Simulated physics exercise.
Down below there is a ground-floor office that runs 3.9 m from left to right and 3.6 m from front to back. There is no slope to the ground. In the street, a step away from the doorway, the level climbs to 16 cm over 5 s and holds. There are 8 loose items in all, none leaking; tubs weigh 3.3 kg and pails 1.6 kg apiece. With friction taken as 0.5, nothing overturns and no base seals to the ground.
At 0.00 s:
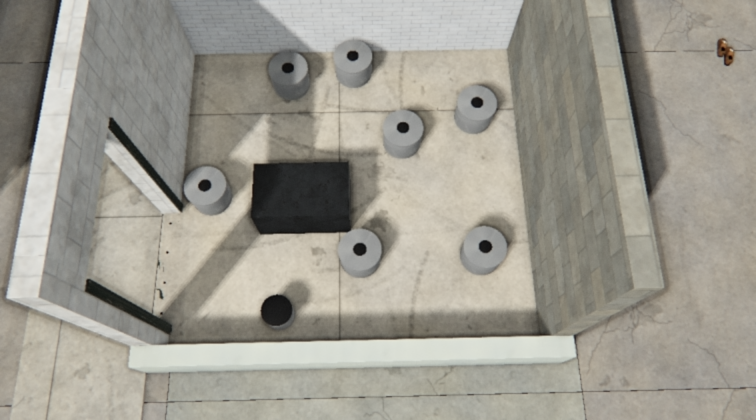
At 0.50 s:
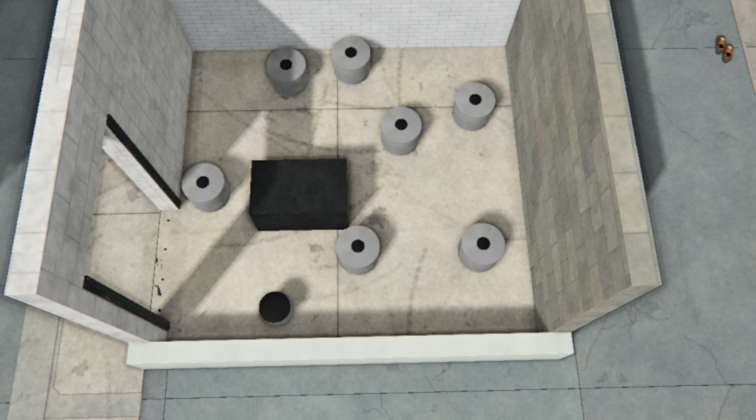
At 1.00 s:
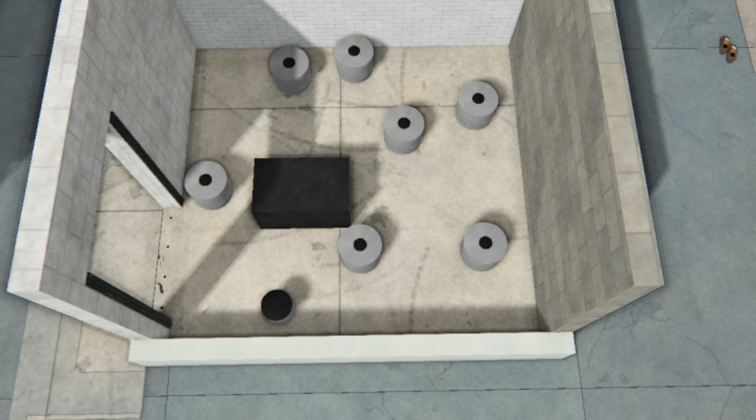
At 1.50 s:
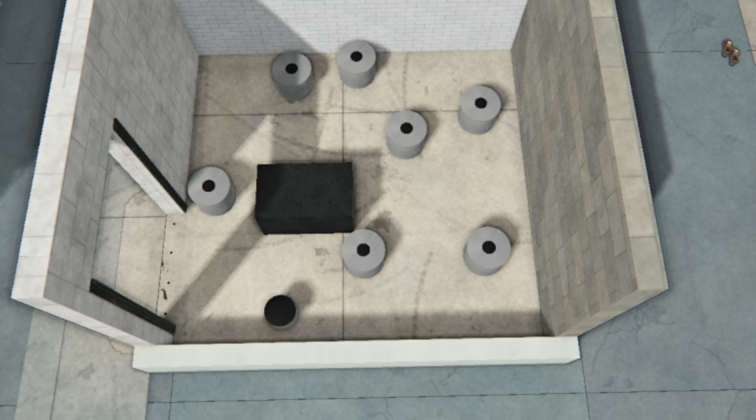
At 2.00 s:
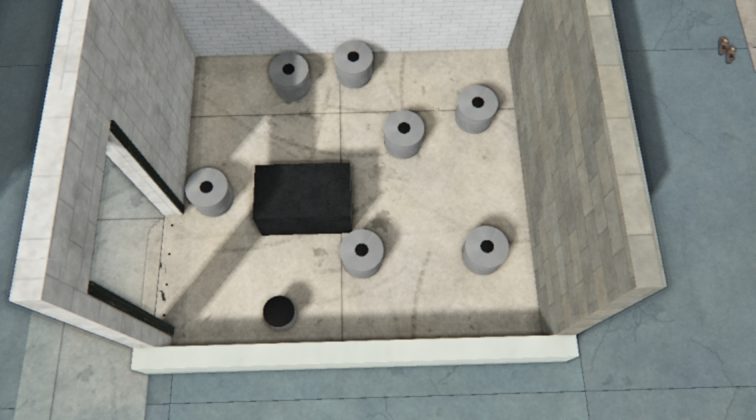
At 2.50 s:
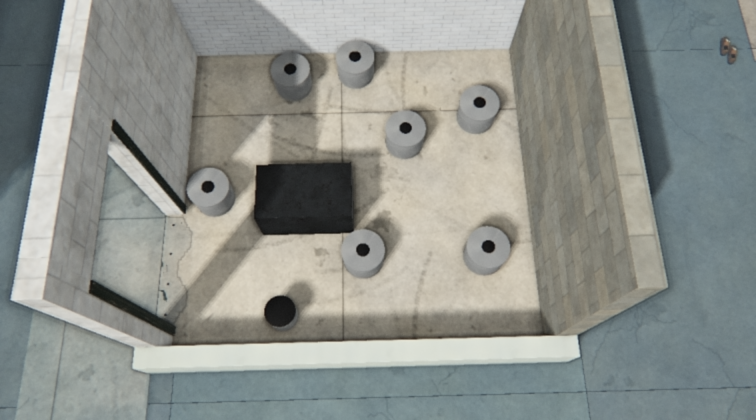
Blue-grey tint spreading over the pale paving outside a roofless room and into its left doorway, grey cylinders and black block staying still.
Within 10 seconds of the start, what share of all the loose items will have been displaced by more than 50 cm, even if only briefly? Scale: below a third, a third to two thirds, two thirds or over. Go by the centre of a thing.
One to two in three.
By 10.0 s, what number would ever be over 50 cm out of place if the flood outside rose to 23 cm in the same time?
Under that setup the answer is 6.
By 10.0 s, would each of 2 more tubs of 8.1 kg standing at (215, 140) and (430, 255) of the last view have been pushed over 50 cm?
Taking them in order, the first is within that distance and the second is beyond that distance.
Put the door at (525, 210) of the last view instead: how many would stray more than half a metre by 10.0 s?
In that case the number is 7.
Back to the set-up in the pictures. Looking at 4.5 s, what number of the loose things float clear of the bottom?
At that moment it comes to 0.
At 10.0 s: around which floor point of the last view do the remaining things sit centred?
They average out to somewhere around (386, 120).
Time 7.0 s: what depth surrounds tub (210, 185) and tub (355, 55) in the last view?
3 and 0 cm.
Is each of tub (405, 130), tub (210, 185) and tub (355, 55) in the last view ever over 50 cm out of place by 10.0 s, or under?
Result, in order: Stayed within / stayed within / stayed within.
After 3.5 s 0 of 8 are over 50 cm from their spots; 0 afloat.
After 4.5 s 0 of 8 are over 50 cm from their spots; 0 afloat.
After 7.0 s 2 of 8 are over 50 cm from their spots; 3 afloat.
After 10.0 s 4 of 8 are over 50 cm from their spots, and 4 have been at some point; 7 afloat.
